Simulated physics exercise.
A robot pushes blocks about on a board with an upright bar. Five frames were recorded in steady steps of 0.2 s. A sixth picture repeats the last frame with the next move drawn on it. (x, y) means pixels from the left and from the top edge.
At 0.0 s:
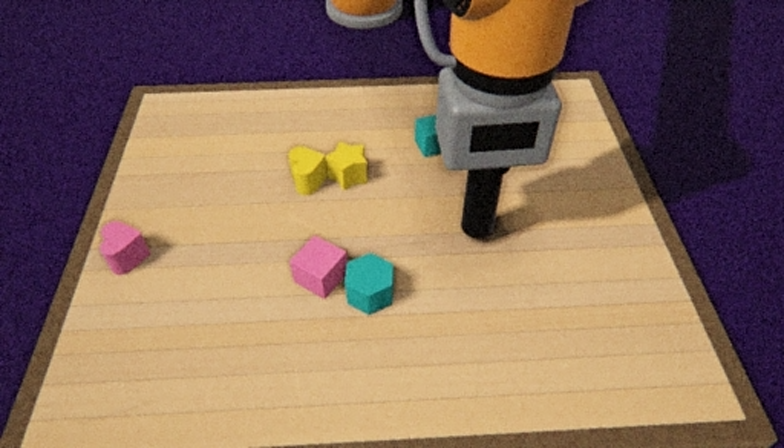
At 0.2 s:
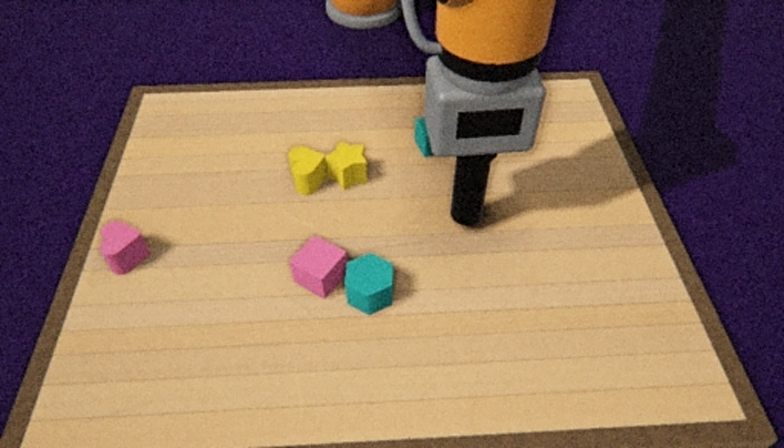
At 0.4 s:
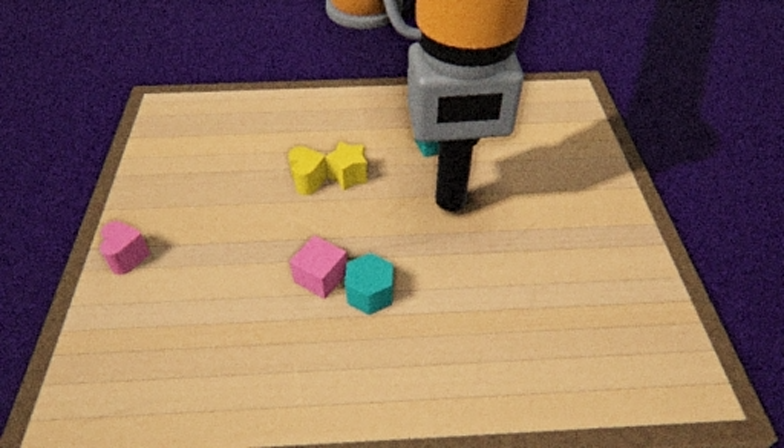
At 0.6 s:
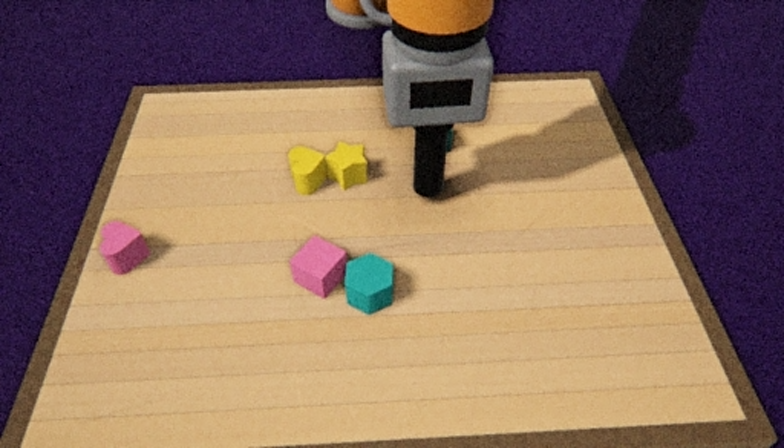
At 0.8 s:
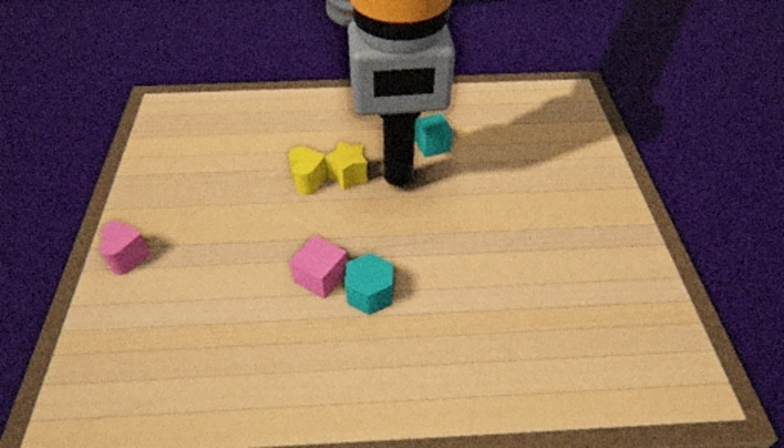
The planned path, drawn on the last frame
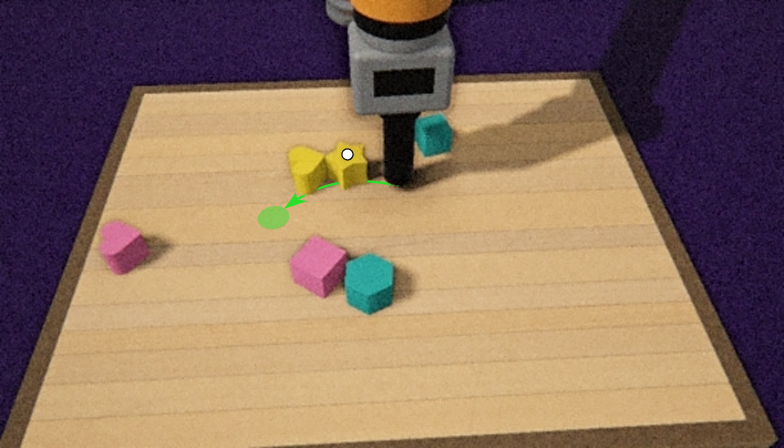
To begin with, a robot arm holds a dark upright bar on the right side of a wooden board scattered with yellow, pink and turquoise blocks. The bar moves left and away from the viewer, passing in front of a turquoise block, and nears the yellow star while every block stays still.
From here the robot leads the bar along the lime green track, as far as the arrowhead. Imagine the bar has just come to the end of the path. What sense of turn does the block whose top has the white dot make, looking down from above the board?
The answer is clockwise.
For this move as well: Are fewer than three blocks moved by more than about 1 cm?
Yes.
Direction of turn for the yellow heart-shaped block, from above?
Spins counterclockwise.
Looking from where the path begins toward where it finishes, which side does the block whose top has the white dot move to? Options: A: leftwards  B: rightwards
Answer: B.
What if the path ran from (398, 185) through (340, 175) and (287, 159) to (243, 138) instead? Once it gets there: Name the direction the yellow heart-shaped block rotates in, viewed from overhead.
It makes a counterclockwise turn.
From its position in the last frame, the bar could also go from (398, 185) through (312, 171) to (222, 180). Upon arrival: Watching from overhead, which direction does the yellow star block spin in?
The turn is clockwise.
The line goes from (398, 185) over (353, 181) and (310, 192) to (274, 217); the dot is on the yellow star block.
On the path given first. One third of the way, bar at (352, 172); yellow heart-shaped block at (294, 158), turned 30° anticlockwise; yellow star block at (326, 147), turned 35° clockwise.
Two thirds of the way, bar at (307, 184); yellow heart-shaped block at (280, 155), turned 50° anticlockwise; yellow star block at (313, 146), turned 80° clockwise.
At the end, bar at (272, 208); yellow heart-shaped block at (279, 155), turned 50° anticlockwise; yellow star block at (313, 146), turned 80° clockwise; turquoise square unmoved.
